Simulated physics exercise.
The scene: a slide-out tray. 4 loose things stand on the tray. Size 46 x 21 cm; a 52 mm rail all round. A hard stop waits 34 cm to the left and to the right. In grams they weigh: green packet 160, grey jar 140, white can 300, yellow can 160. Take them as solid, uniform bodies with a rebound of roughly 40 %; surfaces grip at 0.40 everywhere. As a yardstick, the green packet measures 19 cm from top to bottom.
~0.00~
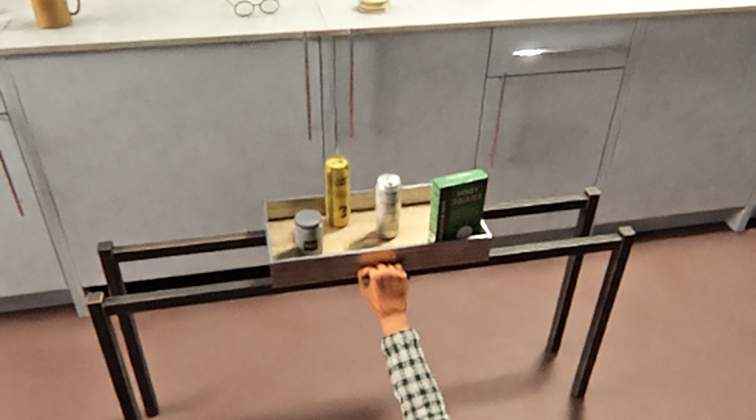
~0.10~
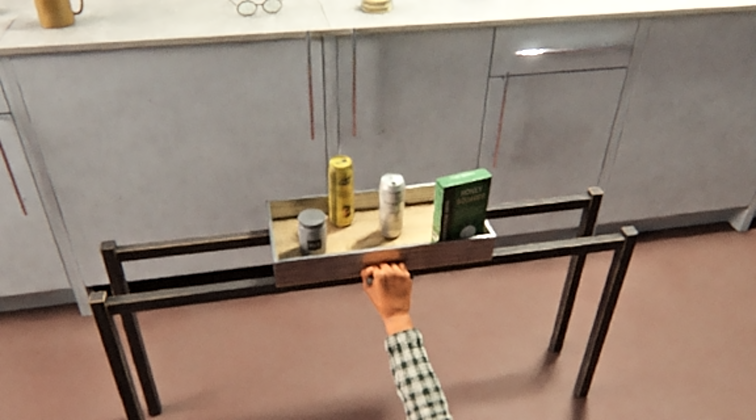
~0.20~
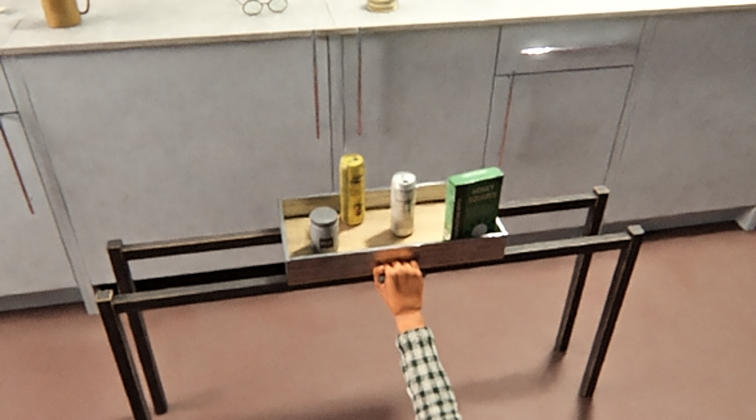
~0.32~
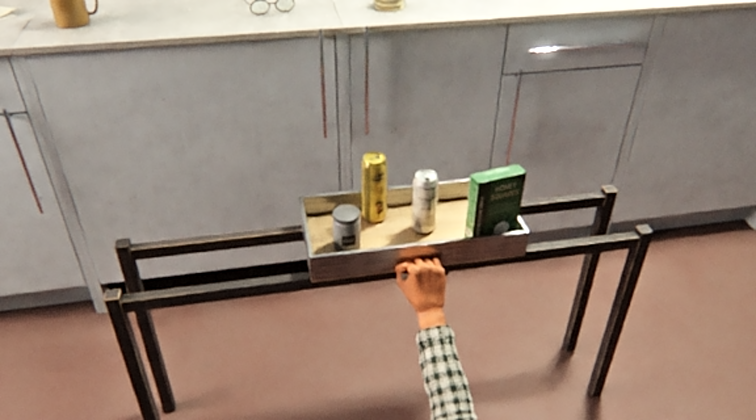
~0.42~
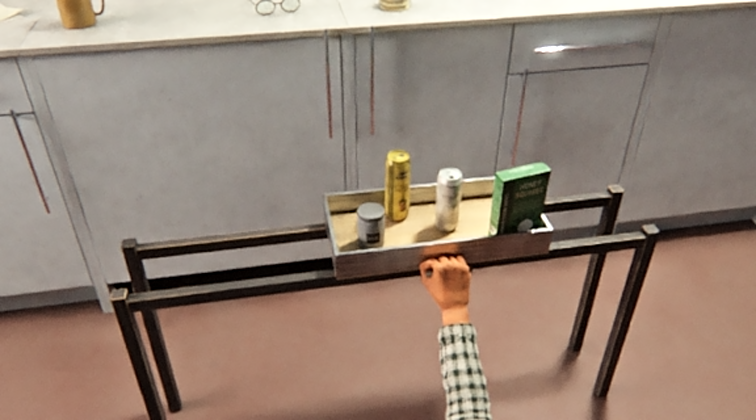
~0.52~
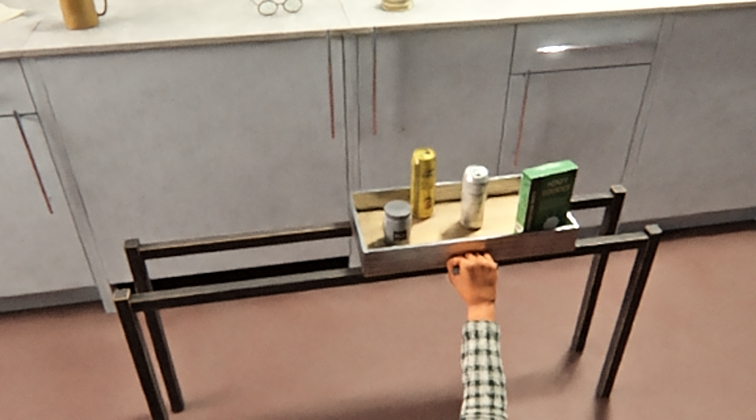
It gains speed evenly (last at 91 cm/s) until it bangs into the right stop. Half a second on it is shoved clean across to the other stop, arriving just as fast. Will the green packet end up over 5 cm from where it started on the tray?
The green packet ends elsewhere.
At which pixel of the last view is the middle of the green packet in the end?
Around (268, 232).
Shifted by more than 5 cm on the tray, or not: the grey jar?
The grey jar stays put.
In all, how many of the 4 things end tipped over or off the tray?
2 of them.
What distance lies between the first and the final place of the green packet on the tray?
Some 11 cm.
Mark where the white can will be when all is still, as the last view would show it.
Around (271, 239).
After 0.82 s, tray has slid 34 cm right; green packet leaning 7° near (630, 192); yellow can slid 3 cm; white can slid 3 cm.
After 1.12 s, tray has slid 34 cm right; green packet slid 2 cm near (620, 193); yellow can on its side; white can leaning 61°.
After 2.52 s, tray has slid 13 cm left; green packet slid 2 cm near (413, 216); yellow can on its side; white can leaning 66°.
After 2.92 s, tray has slid 34 cm left; green packet slid 10 cm near (274, 232); yellow can on its side; white can on its side.
At rest (3.4 s), tipped over on the tray, white can and yellow can; not toppled but over 5 cm from the start, green packet; grey jar in place, give or take 5 cm. Seen from the same camera at the end, green packet near (268, 233).
